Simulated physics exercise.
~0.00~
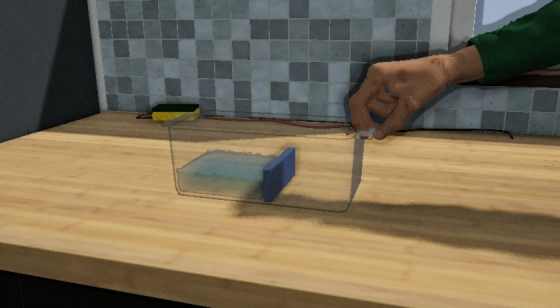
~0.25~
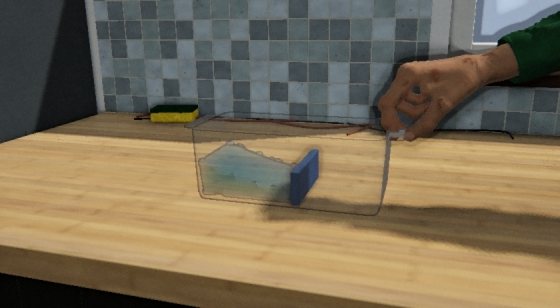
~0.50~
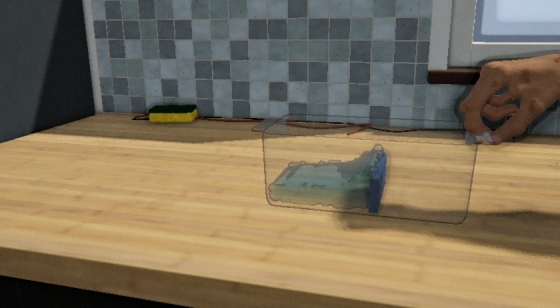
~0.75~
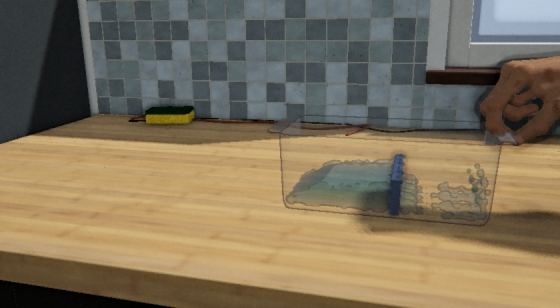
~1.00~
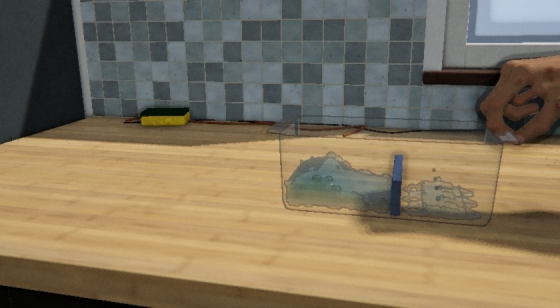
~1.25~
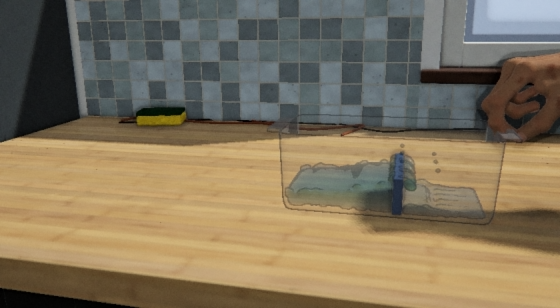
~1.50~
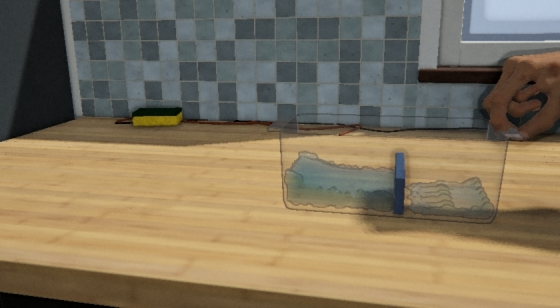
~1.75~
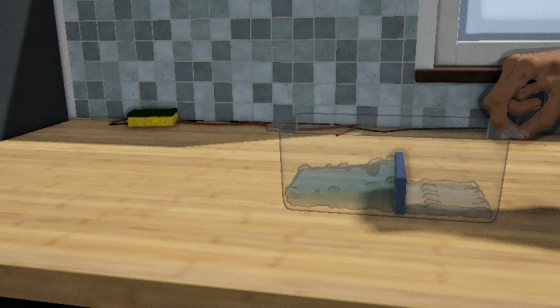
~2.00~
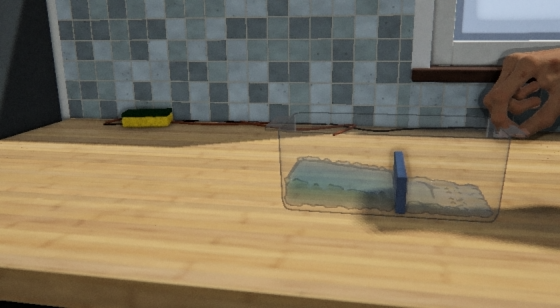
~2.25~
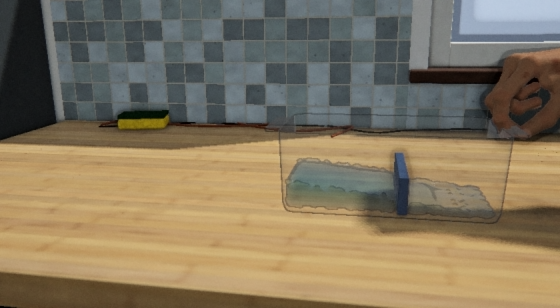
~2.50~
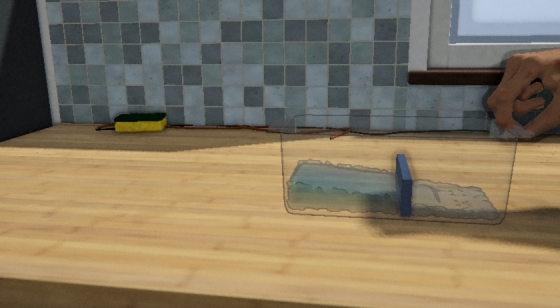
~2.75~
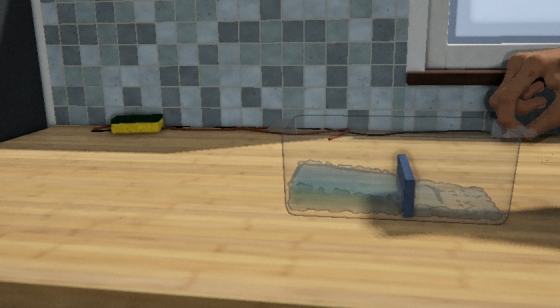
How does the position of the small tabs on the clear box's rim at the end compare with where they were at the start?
At the end the tabs are clearly farther to the right than at the start, having moved along with the box as the hand pulled it across the counter.
